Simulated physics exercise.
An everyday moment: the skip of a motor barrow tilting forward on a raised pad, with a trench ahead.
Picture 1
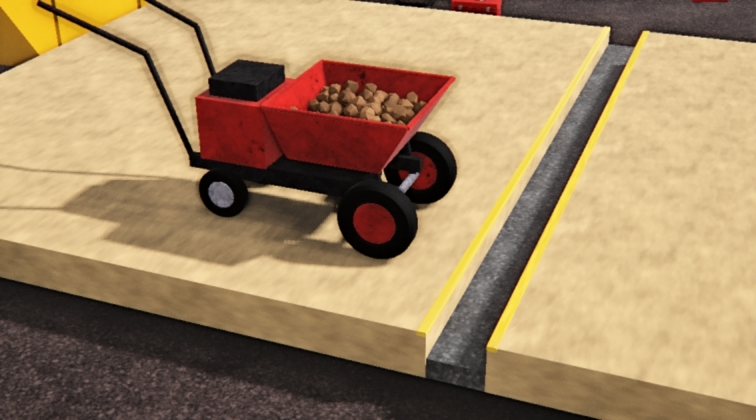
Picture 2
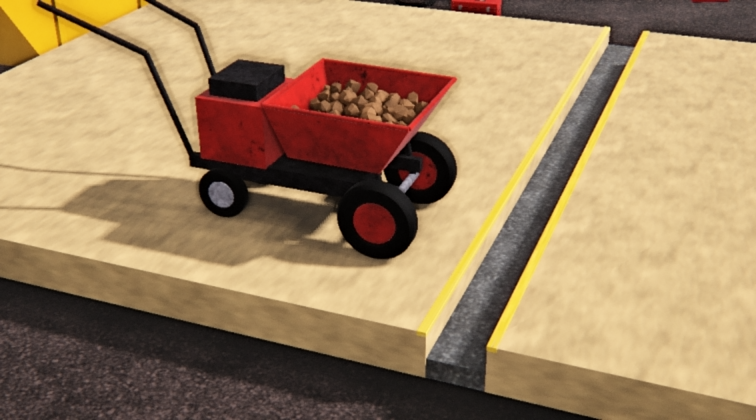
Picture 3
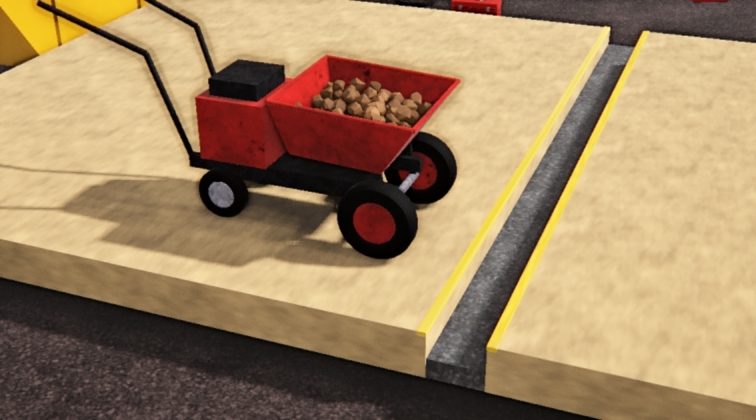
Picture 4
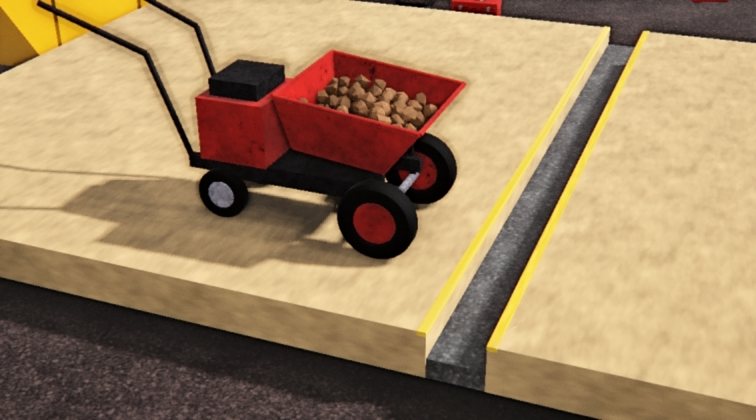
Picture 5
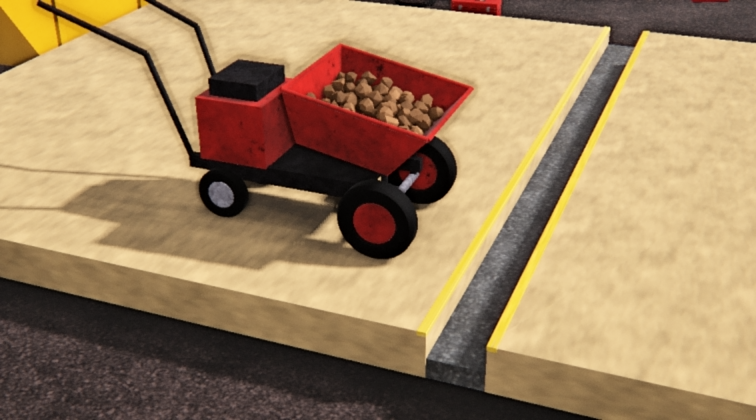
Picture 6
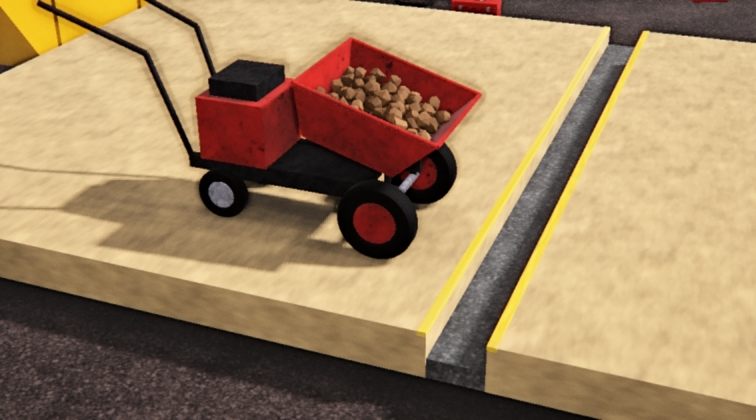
The red skip of a small motor barrow, loaded with brown clods, sits level on a raised tan pad beside a narrow yellow-edged trench. It then tilts gradually forward to the right, its back end rising away from the red box behind, while the wheels stay put and the clods remain inside.
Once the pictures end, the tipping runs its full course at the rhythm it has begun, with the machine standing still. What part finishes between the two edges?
The trench ends with more than half of it.
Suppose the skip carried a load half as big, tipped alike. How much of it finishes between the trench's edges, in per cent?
It comes to 70 per cent or so.
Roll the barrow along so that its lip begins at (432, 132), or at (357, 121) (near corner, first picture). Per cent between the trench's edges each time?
In turn 30 and 70 in a hundred.
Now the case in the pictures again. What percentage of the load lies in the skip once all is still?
Some 0 per cent.
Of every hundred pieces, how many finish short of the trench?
Close to 0 per cent.
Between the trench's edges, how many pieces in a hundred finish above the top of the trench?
Near 20 %.
Just after the last frame, skip tipped steeply; every one in the skip.
A moment on, skip tipped right over; the larger part in the skip; about a tenth in or heaped over the trench; just a few beyond it.
Further on, skip tipped right over; roughly a quarter in the skip; roughly half in or heaped over the trench; roughly a quarter beyond it.
When it is over, skip tipped right over; roughly two thirds in or heaped over the trench; roughly a third beyond it.
